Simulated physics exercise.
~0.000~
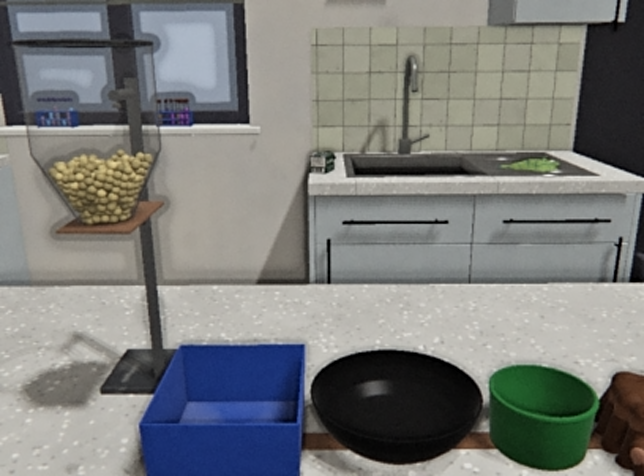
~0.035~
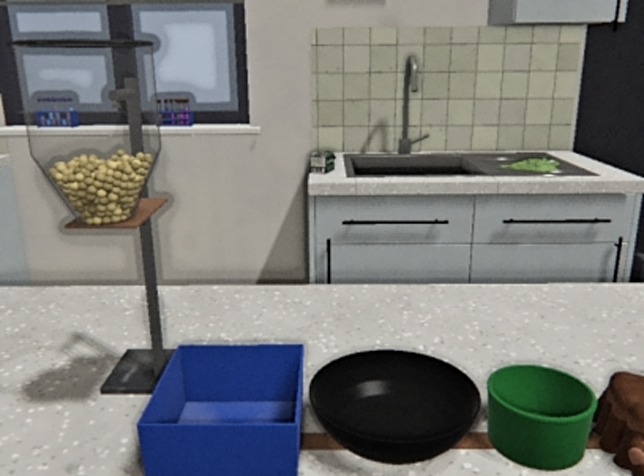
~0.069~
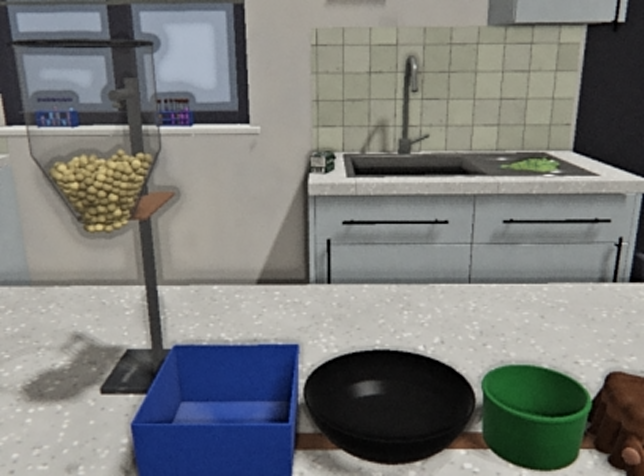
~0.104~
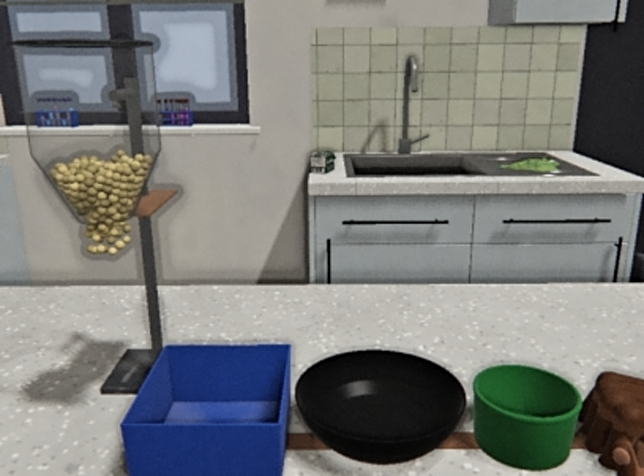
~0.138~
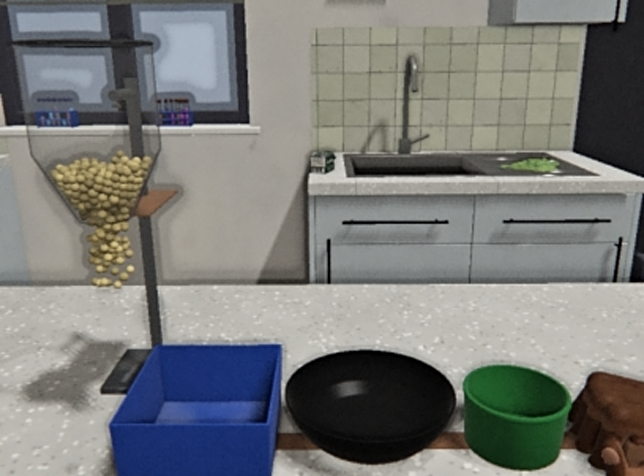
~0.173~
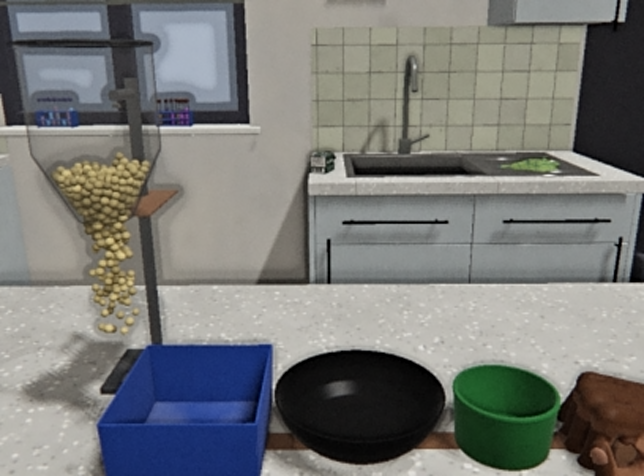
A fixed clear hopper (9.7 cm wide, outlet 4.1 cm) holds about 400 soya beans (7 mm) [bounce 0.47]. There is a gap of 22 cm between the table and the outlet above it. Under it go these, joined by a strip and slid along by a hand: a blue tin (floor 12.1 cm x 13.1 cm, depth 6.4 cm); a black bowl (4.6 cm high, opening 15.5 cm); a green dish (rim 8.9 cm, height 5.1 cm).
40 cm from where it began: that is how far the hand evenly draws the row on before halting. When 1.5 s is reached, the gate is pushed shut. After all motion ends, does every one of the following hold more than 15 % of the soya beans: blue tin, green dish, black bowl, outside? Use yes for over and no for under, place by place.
Blue tin: Yes; green dish: No; black bowl: No; outside: No.
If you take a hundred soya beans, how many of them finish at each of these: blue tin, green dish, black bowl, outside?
The blue tin ends with 100 percent, the green dish with 0 percent, the black bowl with 0 percent, and 0 percent lands outside.
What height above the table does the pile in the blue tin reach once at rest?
Height at rest: Around 2.5 cm.
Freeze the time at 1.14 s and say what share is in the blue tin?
Share at that time: Near 100 per cent.
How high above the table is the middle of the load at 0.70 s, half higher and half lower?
Height: Some 0 cm.
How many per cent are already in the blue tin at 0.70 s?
100 per cent.
After 0.70 s, blue tin 100 %; middle of all pieces on or above the table near (55, 432).
Then, at 1.14 s, blue tin 100 %.
After 1.54 s, blue tin 100 %.
Then, at 1.93 s, blue tin 100 %.
By 2.1 s all is still; hopper 0 %, black bowl 0 %, outside 0 %, blue tin 100 %, green dish 0 %.
